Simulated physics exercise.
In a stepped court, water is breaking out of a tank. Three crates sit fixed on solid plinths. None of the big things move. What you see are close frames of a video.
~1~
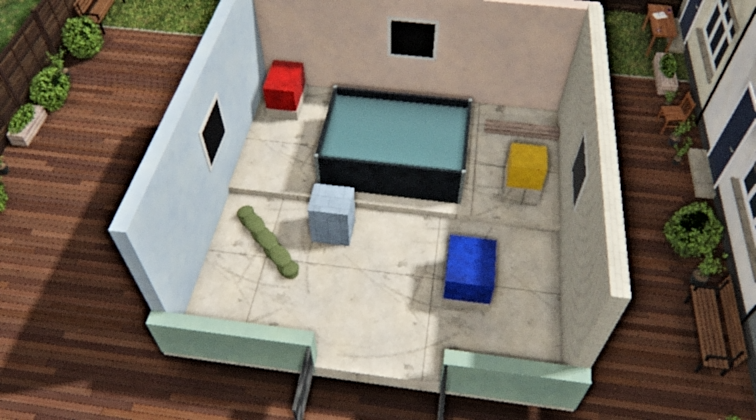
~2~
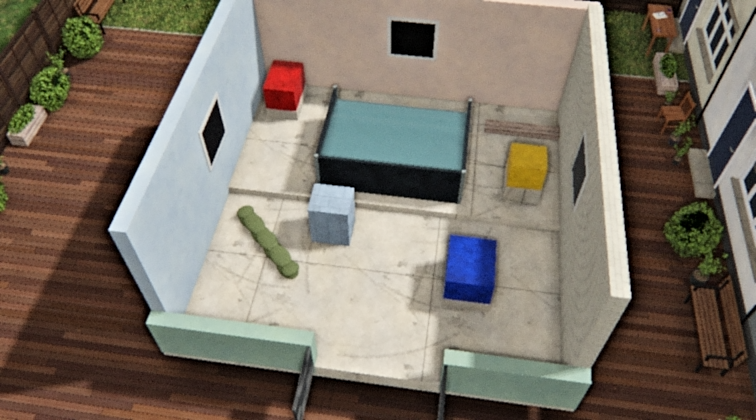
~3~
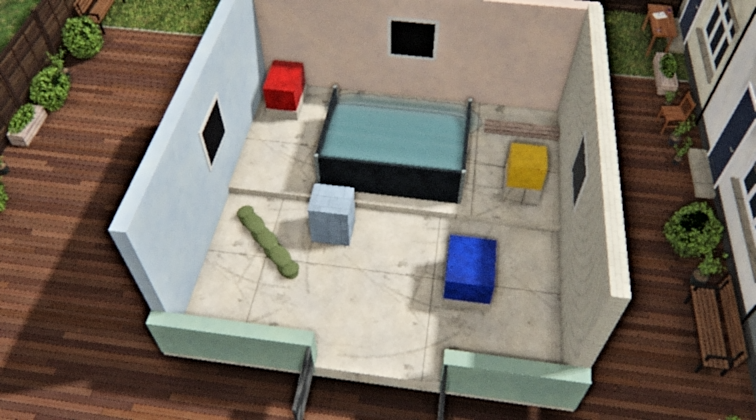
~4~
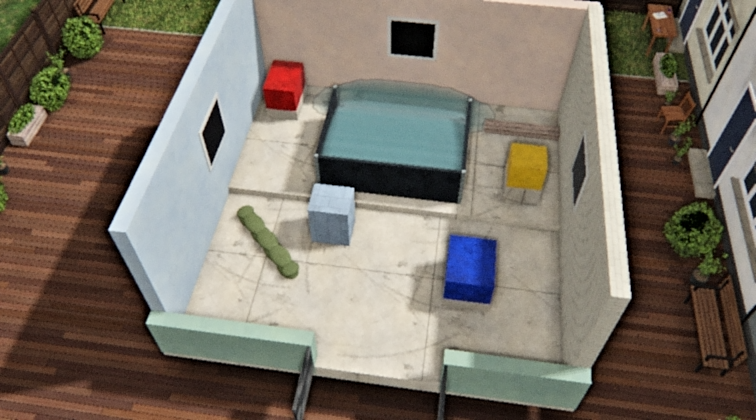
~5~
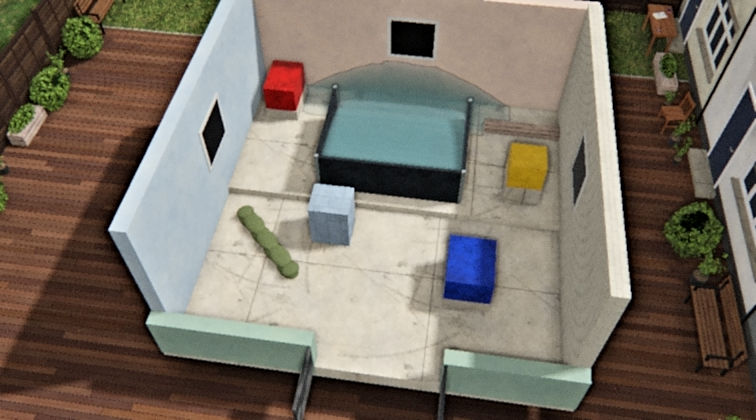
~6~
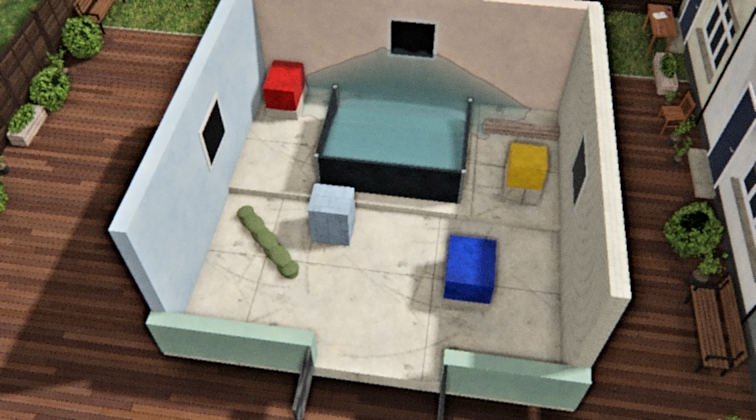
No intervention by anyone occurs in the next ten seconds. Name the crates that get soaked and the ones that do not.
The blue crate does not get soaked; the red crate gets soaked; the yellow crate does not get soaked.
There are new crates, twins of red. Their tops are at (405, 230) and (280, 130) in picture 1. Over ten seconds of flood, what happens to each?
Crate one avoids the flood; crate two is touched by the flood.
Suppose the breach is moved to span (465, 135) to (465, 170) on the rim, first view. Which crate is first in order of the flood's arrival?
That would be the one in yellow, reached first.
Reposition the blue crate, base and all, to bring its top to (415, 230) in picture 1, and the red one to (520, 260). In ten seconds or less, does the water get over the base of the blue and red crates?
One by one: The blue one escapes it; the red one escapes it.
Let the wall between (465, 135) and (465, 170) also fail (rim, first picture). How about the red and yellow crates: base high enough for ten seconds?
In that case the red one is never flooded and the yellow one is flooded.
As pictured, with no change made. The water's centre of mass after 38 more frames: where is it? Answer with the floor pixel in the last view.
I'd put my finger on (408, 180).
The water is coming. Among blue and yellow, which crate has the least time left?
My pick is the yellow crate.
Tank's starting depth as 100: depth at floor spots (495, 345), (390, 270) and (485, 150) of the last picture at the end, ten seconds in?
The depth comes out near 16, 8 and 10 per cent.
A moment on, water covers 20 % of the floor; the blue crate not reached, the red crate water round its plinth, the yellow crate not reached.
Next, water covers 40 % of the floor; the blue crate not reached, the red crate water round its plinth, the yellow crate water round its plinth.
Then, water covers 70 % of the floor; the blue crate water round its plinth, the red crate water round its plinth, the yellow crate water round its plinth.
Later, water covers 95 % of the floor; the blue crate water round its plinth, the red crate water round its plinth, the yellow crate water round its plinth.
In the end, water covers 95 % of the floor; the blue crate stayed above the water, the red crate was topped, the yellow crate stayed above the water.
